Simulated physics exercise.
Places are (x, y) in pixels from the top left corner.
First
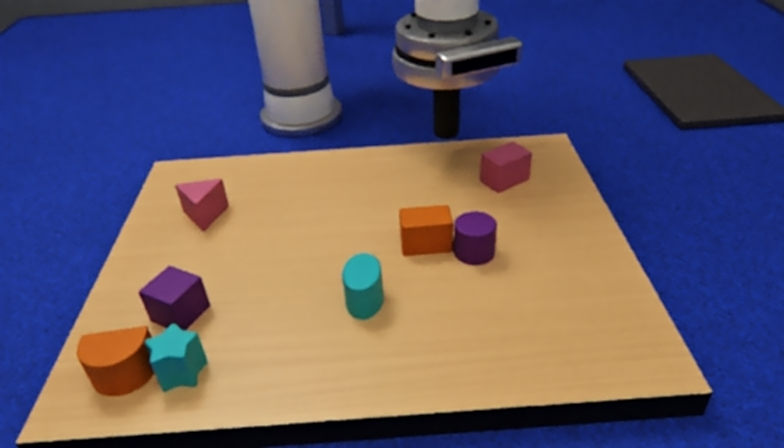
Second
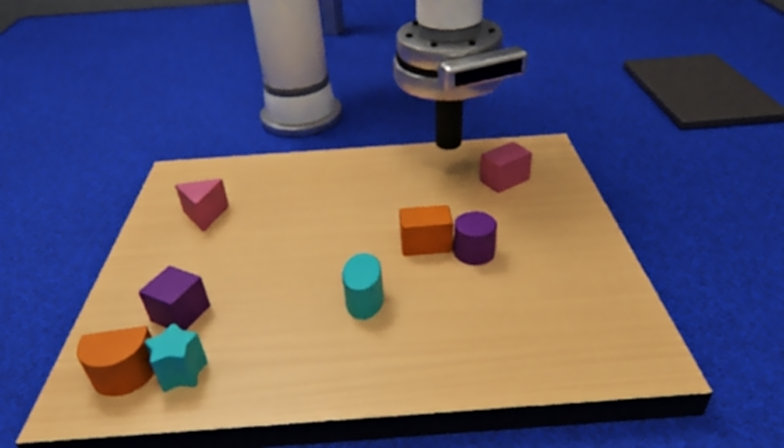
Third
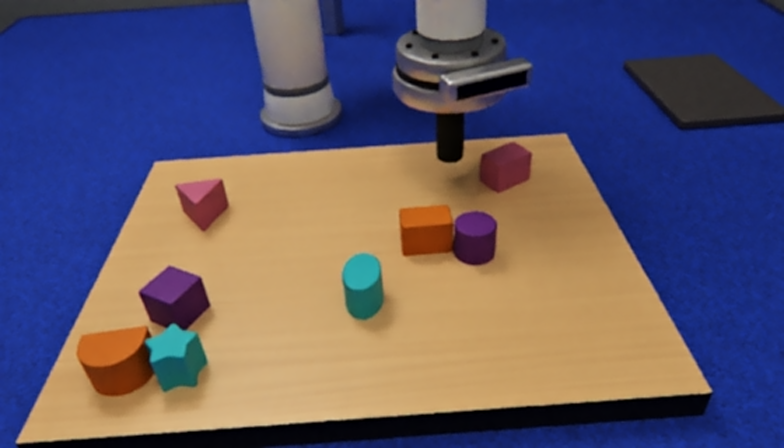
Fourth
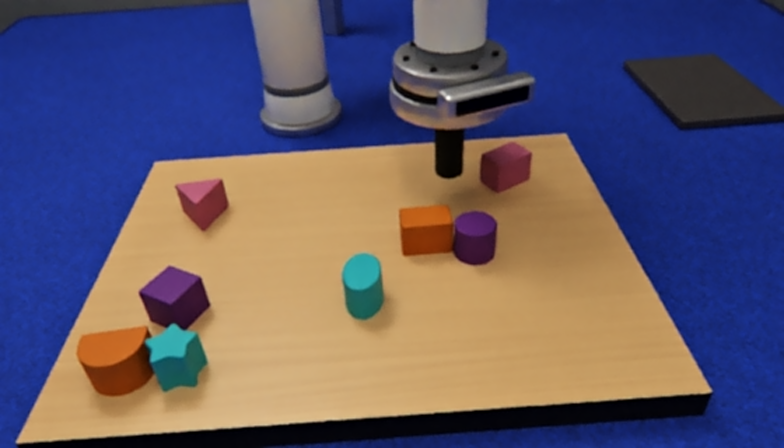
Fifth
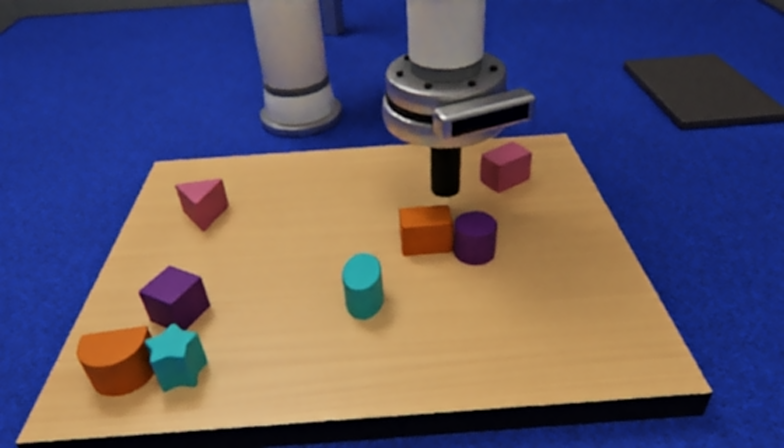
A robot arm's black peg moves a short way forward over a wooden board, from the far edge toward an orange oblong block and a purple cylinder, while all the colored blocks stay still.
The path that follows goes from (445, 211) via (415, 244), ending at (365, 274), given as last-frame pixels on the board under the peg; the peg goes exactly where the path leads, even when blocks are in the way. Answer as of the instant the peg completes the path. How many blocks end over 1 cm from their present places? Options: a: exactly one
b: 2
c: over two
a (exactly one)
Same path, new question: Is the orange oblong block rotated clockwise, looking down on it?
It seems not.
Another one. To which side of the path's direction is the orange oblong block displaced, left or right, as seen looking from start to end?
It heads left.
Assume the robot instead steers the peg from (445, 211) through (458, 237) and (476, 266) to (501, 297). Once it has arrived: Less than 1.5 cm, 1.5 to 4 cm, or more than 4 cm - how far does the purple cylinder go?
Travels over 4 cm.
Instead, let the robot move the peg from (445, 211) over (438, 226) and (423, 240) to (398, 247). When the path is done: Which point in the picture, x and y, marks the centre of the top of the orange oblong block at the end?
It comes to (408, 237).
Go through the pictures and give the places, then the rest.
The first picture shows tip of the peg at (446, 133), middles of tops, turquoise oval at (361, 270), orange oblong block at (426, 215), purple cylinder at (476, 223).
The second picture shows peg at (449, 144), nothing pushed.
The third picture shows peg at (450, 157), nothing pushed.
The fourth picture shows peg at (449, 172), nothing pushed.
The fifth picture shows peg at (446, 190), turquoise oval at (361, 270), orange oblong block at (426, 215), purple cylinder at (476, 223).
The first path, step by step. One third of the way, peg at (426, 212); orange oblong block at (422, 224).
Two thirds of the way, peg at (398, 233); orange oblong block at (408, 246), turned 20° anticlockwise.
At the end, peg at (362, 252); turquoise oval at (359, 274); orange oblong block at (407, 249), turned 30° anticlockwise; purple cylinder unmoved.
